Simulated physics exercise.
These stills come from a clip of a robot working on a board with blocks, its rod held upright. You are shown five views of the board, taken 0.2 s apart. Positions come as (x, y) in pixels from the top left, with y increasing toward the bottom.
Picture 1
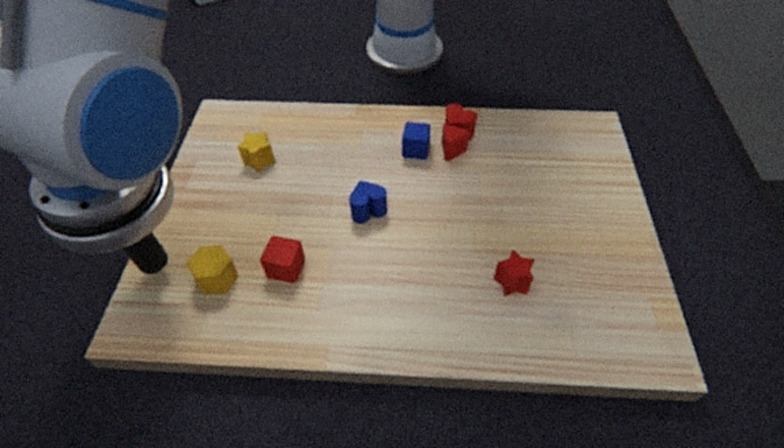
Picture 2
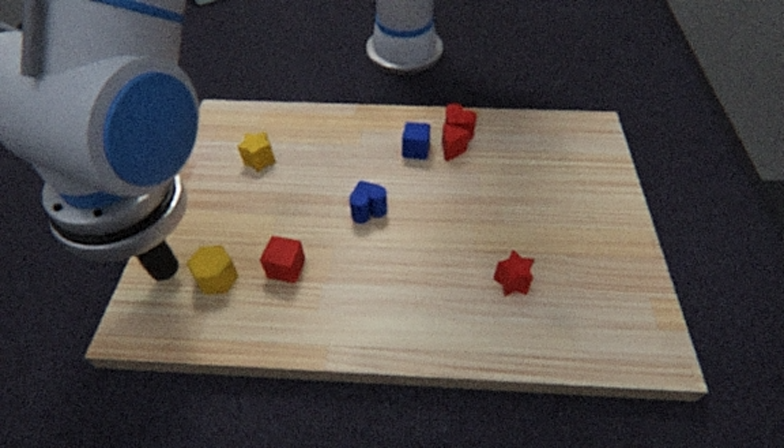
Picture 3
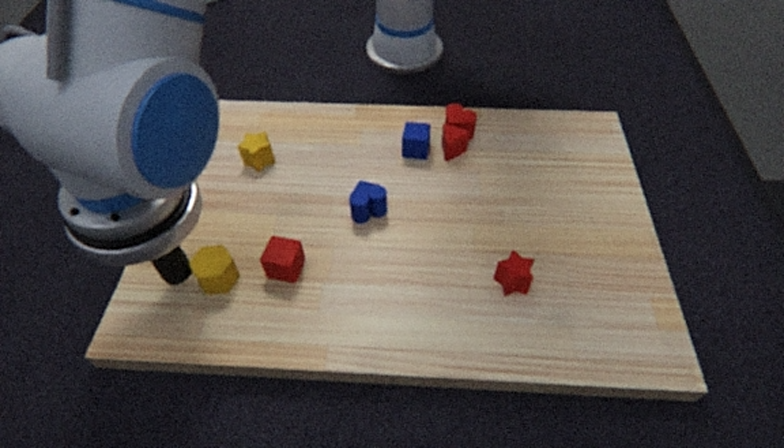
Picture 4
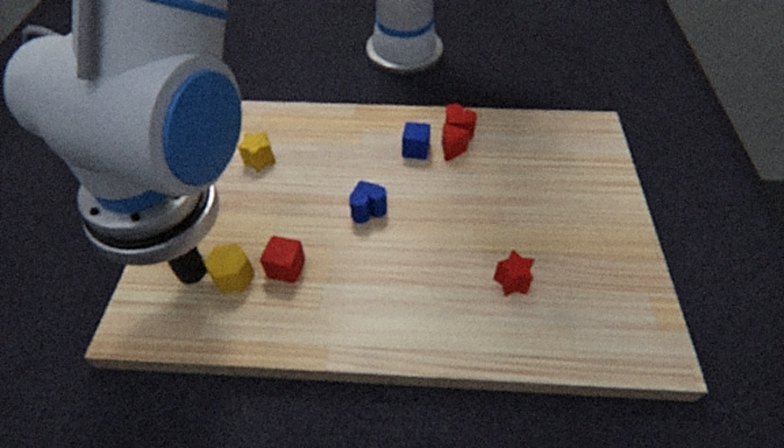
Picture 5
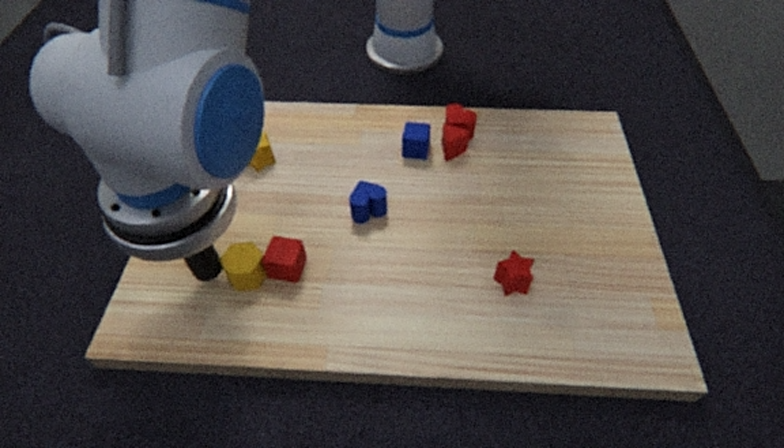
A robot arm moves right and pushes the yellow hexagonal block up beside the red cube.
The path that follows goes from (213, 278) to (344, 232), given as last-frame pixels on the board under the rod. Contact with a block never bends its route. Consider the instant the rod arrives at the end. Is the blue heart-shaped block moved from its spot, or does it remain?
It stays put.
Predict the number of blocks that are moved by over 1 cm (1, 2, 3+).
Two.
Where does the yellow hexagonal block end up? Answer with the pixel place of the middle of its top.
The middle of its top is at (347, 240).
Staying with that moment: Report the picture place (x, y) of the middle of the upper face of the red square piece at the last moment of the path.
Top centre: (360, 267).
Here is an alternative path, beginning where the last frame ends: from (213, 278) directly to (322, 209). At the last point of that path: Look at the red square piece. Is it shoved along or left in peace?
It is no longer where it was.
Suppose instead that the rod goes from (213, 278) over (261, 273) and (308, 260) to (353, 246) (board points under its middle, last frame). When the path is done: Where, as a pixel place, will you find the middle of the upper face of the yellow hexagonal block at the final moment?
It sits at (377, 244).
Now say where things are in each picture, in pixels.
In the first picture, lower end of the rod at (154, 263), tops of blocks, yellow hexagonal block at (209, 261), red square piece at (281, 250), blue heart-shaped block at (367, 192).
In the second picture, rod at (165, 270), blocks as before.
In the third picture, rod at (178, 273), blocks as before.
In the fourth picture, rod at (193, 273), yellow hexagonal block at (226, 260).
In the fifth picture, rod at (208, 270), yellow hexagonal block at (241, 257), red square piece at (282, 250), blue heart-shaped block at (367, 192).
What follows on the original path. One third of the way, rod at (256, 253); yellow hexagonal block at (285, 252), turned 35° clockwise; red square piece at (321, 253).
Two thirds of the way, rod at (300, 238); yellow hexagonal block at (323, 245), turned 70° clockwise; red square piece at (351, 262), turned 25° clockwise.
At the end, rod at (343, 223); yellow hexagonal block at (347, 240), turned 100° clockwise; red square piece at (360, 267), turned 50° clockwise; blue heart-shaped block not moved.
